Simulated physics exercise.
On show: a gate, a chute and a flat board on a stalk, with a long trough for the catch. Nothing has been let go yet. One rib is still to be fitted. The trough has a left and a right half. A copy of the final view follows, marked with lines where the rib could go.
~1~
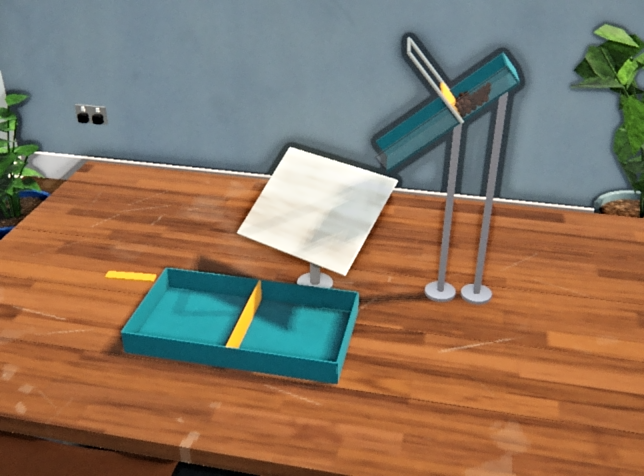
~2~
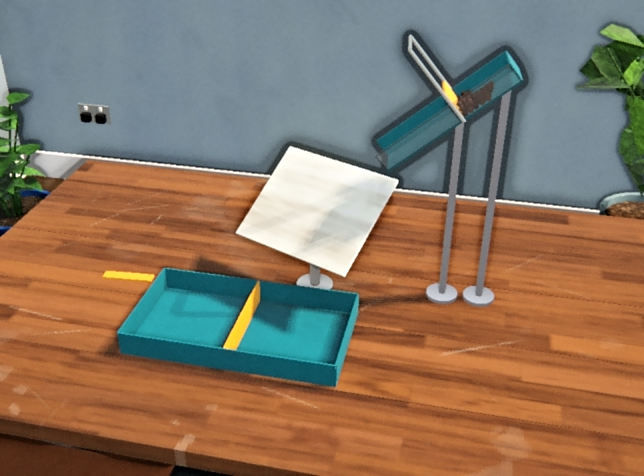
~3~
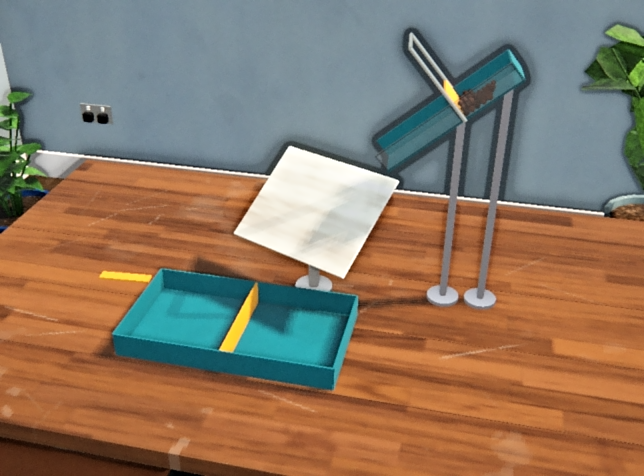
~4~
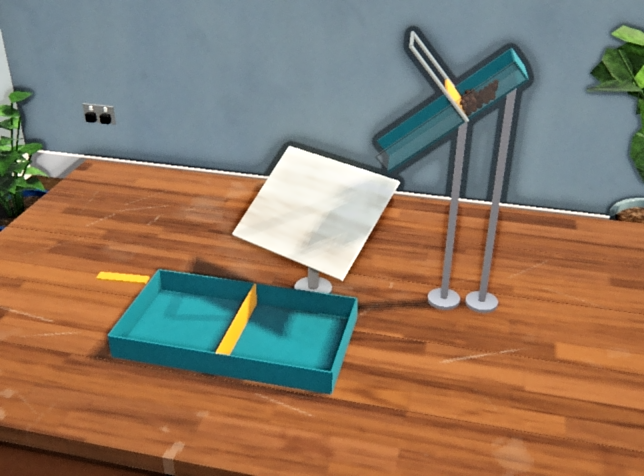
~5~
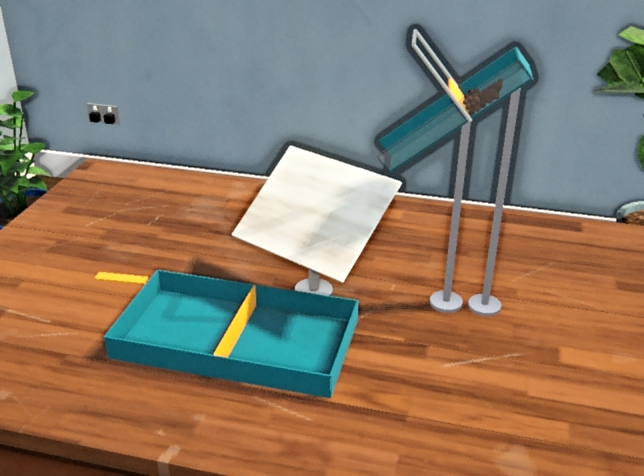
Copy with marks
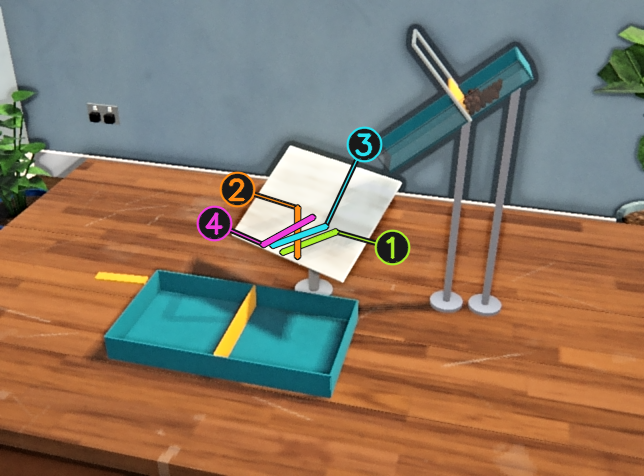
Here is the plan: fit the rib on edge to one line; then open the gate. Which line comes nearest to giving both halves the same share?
The answer is line 4.
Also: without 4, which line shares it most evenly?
Line 3.
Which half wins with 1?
More lands on the left.
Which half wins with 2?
The right half.
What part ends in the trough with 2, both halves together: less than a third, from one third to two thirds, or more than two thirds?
More than two thirds.
On the marked copy, line 1 from (335, 231) to (282, 252); line 2 from (297, 207) to (297, 256); line 3 from (325, 226) to (272, 245); line 4 from (312, 217) to (263, 244).
For line 1, of what is caught, all but a few in the left half, only a few in the right.
For line 2, of what is caught, only a few in the left half, all but a few in the right.
For line 3, of what is caught, the bulk in the left half, close to a quarter in the right.
For line 4, of what is caught, close to half in the left half, close to half in the right.
